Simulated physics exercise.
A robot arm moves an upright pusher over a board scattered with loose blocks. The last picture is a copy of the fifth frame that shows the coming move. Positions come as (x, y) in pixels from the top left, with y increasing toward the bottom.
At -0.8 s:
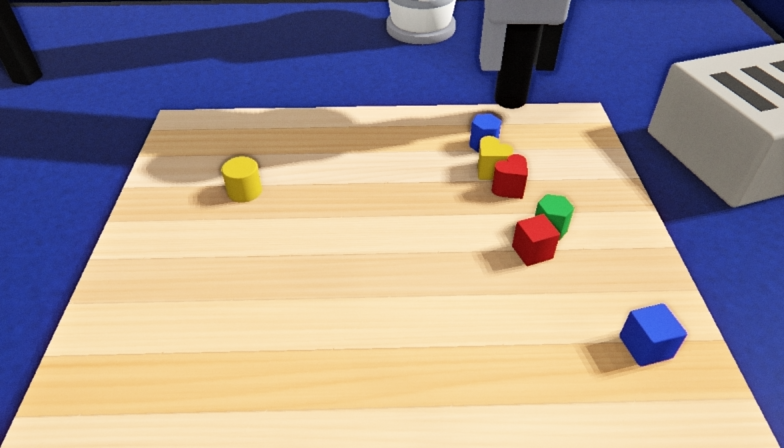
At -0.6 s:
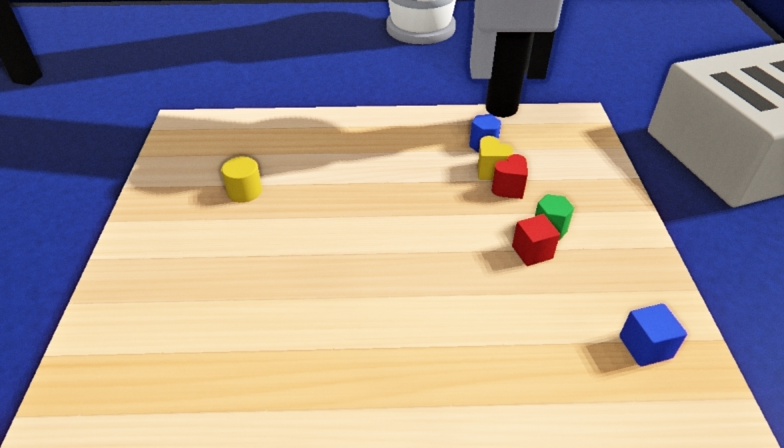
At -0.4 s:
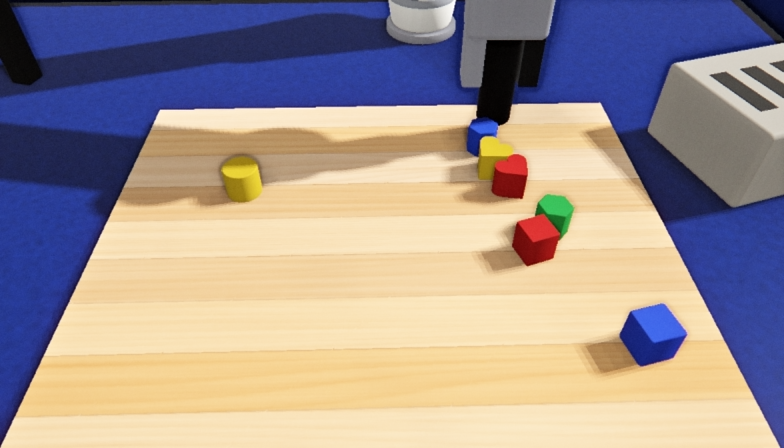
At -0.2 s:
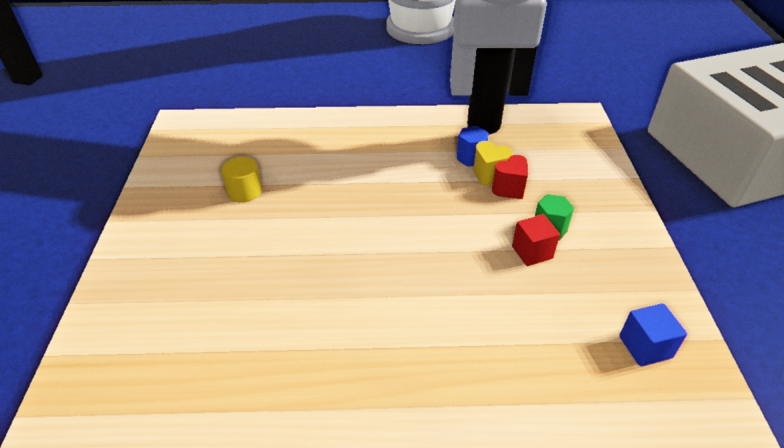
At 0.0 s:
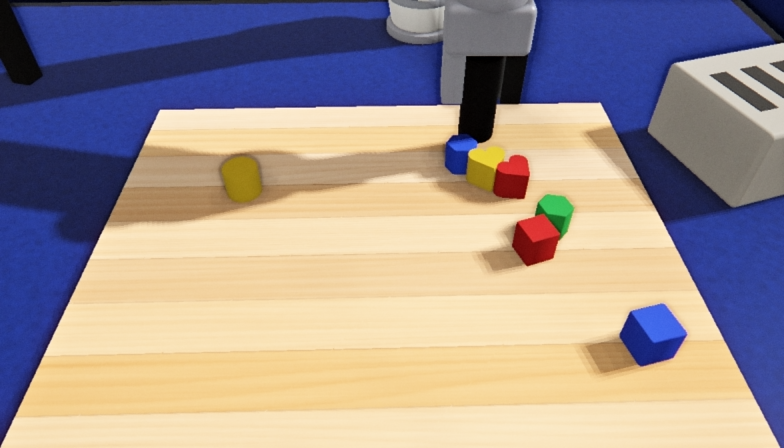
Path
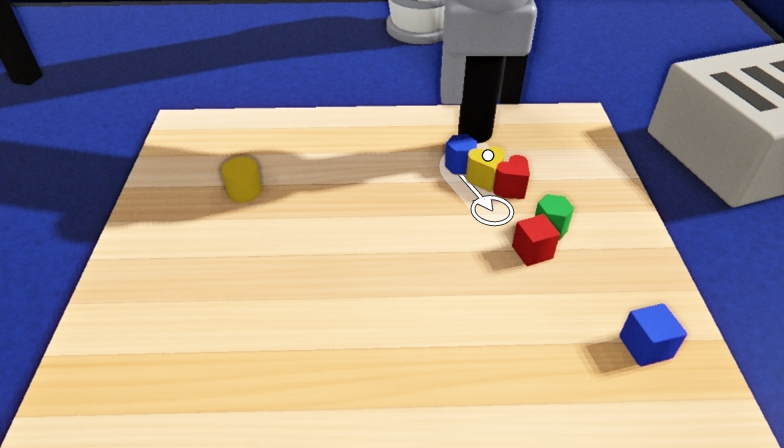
A robot arm lowered its black pusher toward the far edge of a wooden board, then nudged a blue block to the left and toward the viewer, shifting the yellow heart-shaped block beside it slightly.
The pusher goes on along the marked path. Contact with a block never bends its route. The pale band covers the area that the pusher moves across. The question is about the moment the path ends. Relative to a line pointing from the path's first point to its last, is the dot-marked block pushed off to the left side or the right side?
Off to the left side.
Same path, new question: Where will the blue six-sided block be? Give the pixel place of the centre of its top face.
Its top centre lands on (447, 174).
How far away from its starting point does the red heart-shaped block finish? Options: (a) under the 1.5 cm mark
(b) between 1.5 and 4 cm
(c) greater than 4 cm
That would be b.
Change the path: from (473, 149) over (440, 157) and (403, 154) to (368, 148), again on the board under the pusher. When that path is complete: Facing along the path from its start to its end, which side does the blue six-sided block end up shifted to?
It slides leftward.
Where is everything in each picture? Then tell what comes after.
The first frame shows lower end of the pusher (510, 102), tops of blocks, blue six-sided block (487, 121), yellow heart-shaped block (495, 147), red heart-shaped block (514, 165), green six-sided block (556, 204).
The second frame shows pusher (501, 110), blocks as before.
The third frame shows pusher (493, 118), blue six-sided block (484, 125).
The fourth frame shows pusher (484, 126), blue six-sided block (474, 134), yellow heart-shaped block (493, 151).
The fifth frame shows pusher (475, 135), blue six-sided block (462, 142), yellow heart-shaped block (488, 155), red heart-shaped block (515, 165), green six-sided block (556, 204).
The drawn path runs from (473, 149) by way of (457, 167) and (472, 188) to (492, 210); the dot is on the yellow heart-shaped block.
On the path given first. One third of the way, pusher (459, 153); blue six-sided block (444, 161); yellow heart-shaped block (485, 157), turned 15° anticlockwise.
Two thirds of the way, pusher (475, 174); blue six-sided block (446, 173), turned 70° clockwise; yellow heart-shaped block (502, 178), turned 35° anticlockwise; red heart-shaped block (527, 172), turned 60° anticlockwise.
At the end, pusher (495, 196); blue six-sided block (447, 174), turned 70° clockwise; yellow heart-shaped block (526, 198), turned 45° anticlockwise; red heart-shaped block (534, 176), turned 95° anticlockwise; green six-sided block (563, 208), turned 15° anticlockwise.
